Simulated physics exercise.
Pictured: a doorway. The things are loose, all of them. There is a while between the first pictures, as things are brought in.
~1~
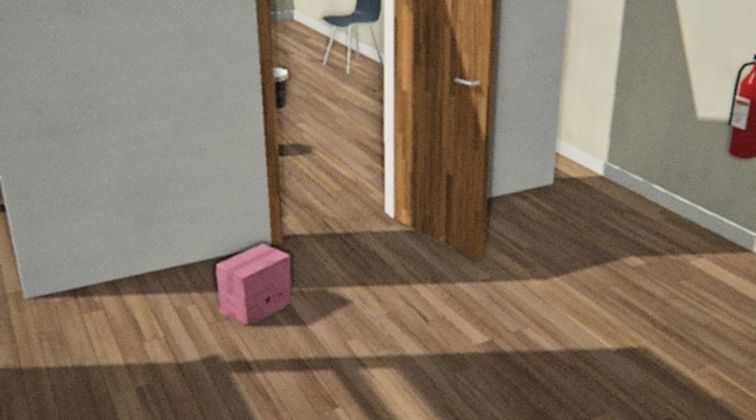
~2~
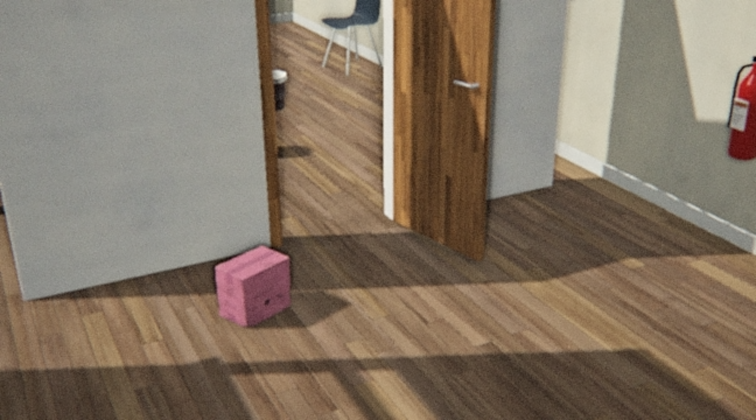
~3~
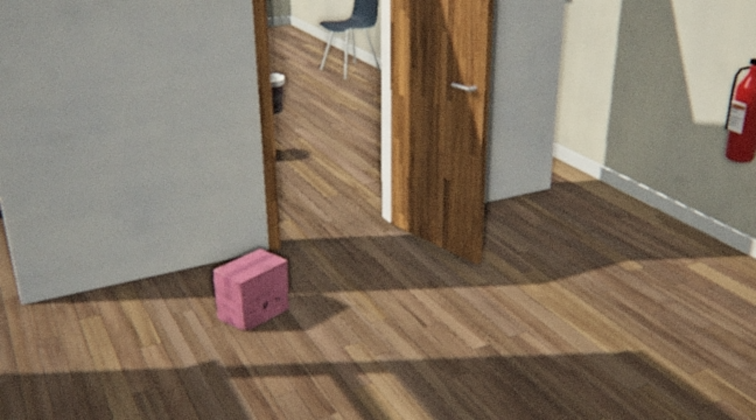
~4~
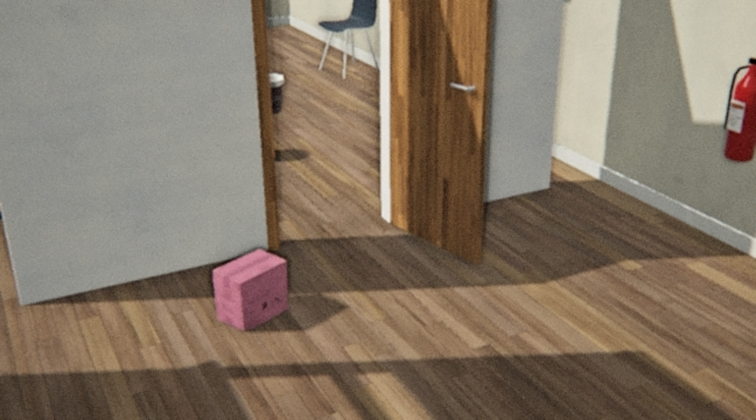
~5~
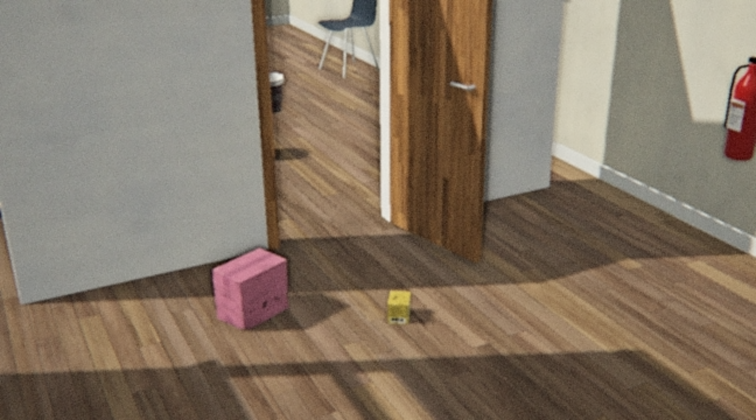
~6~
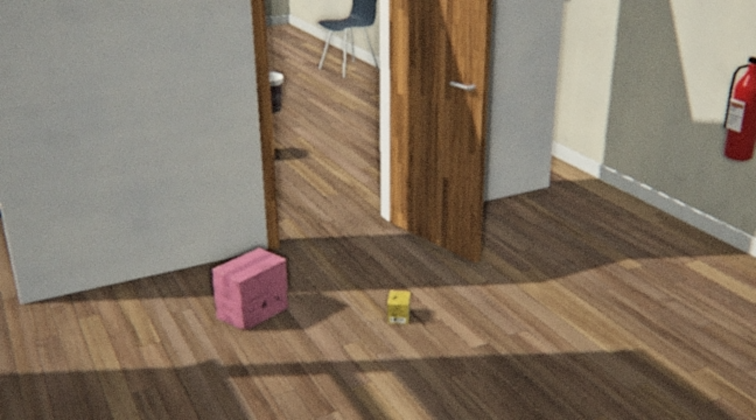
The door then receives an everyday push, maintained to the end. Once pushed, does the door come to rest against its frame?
Yes, it does.
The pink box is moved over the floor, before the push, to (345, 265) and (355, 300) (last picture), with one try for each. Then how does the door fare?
Well, on the first go it is held back, and on the second it makes it all the way.
Then, 1.10 s on from there, door at 73°.
Then, 2.10 s on from there, door at 34°.
In the end, door at 0°; both unmoved. At the end, from the last picture's camera, yellow box near (399, 307).
